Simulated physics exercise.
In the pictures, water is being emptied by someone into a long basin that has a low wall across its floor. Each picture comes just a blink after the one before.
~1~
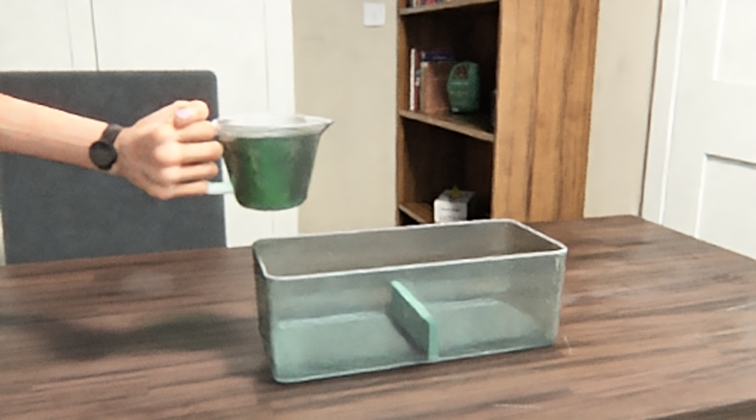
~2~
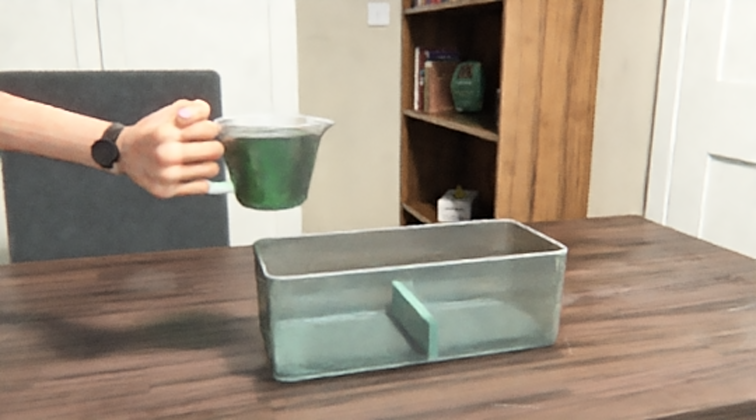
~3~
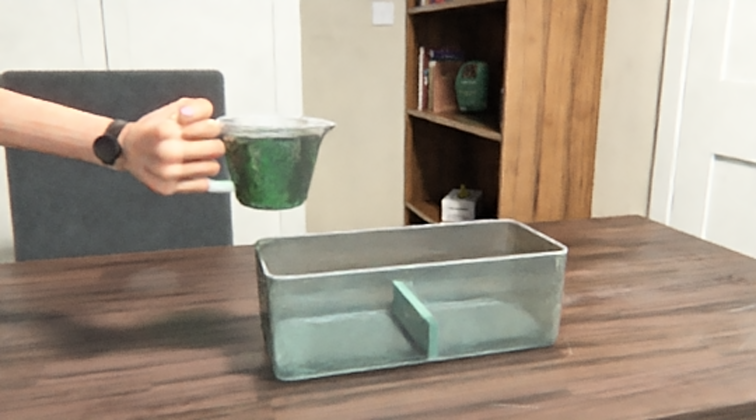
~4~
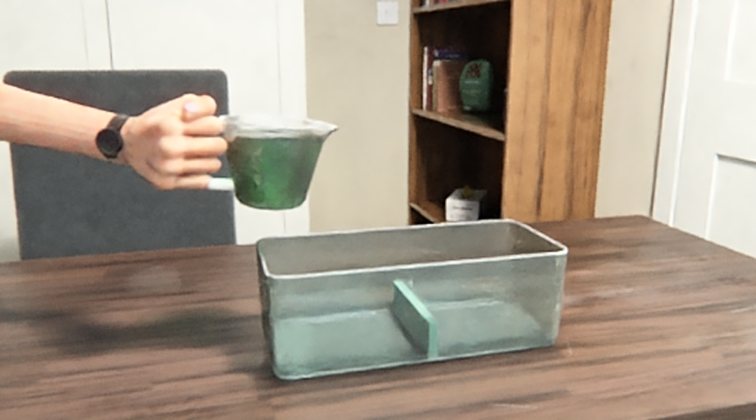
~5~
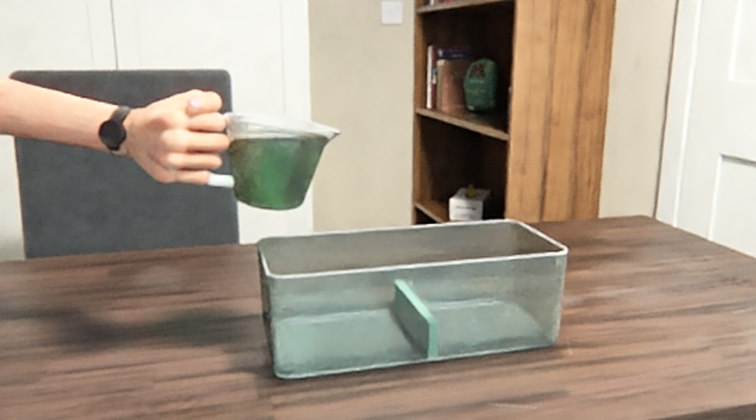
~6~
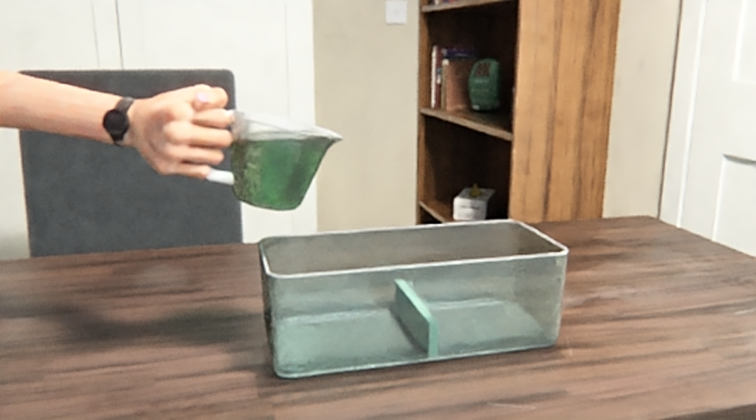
Above a clear divided basin on a table, a hand slowly tilts a jug of green water rightward.
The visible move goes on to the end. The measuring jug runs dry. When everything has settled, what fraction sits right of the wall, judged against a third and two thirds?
It settles with less than one third on the right.
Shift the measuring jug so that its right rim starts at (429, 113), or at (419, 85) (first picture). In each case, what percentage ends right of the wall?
Near 95 in a hundred first, near 95 in a hundred second.
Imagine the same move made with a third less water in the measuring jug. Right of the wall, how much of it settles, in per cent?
Result: Around 5 per cent.
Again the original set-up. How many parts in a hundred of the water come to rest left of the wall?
Around 95 %.
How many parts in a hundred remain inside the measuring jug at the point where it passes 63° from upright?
I'd put it at some 65 in a hundred.
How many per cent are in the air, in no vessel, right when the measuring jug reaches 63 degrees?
Near 20 in a hundred.
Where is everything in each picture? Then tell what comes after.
In the first frame, it leans 0°; its right rim is at (334, 120); the water meets the walls at (220, 134) and (317, 131); the long basin's rim runs from (259, 260) to (538, 235); the wall's top is at (413, 302).
In the second frame, it leans 1°; its right rim is at (335, 121); the water meets the walls at (221, 135) and (318, 132).
In the third frame, it leans 2°; its right rim is at (337, 123); the water meets the walls at (223, 134) and (319, 132).
In the fourth frame, it leans 5°; its right rim is at (339, 127); the water meets the walls at (226, 134) and (322, 134).
In the fifth frame, it leans 9°; its right rim is at (341, 131); the water meets the walls at (229, 136) and (326, 134).
In the sixth frame, it leans 13°; its right rim is at (344, 137); the water meets the walls at (232, 136) and (332, 135).
A moment on, the measuring jug is tipped part way and 63 per cent is still to pour, 17 is left of the wall and 0 right of it.
Next, the measuring jug is tipped on its side and 11 per cent is still to pour, 79 is left of the wall and 1 right of it.
Then the measuring jug is tipped on its side and 0 per cent is still to pour, 94 is left of the wall and 5 right of it.
Later the measuring jug is tipped on its side and 0 per cent is still to pour, 94 is left of the wall and 5 right of it.
Finally, 94 per cent lies left of the wall, 5 right of it and 2 outside.
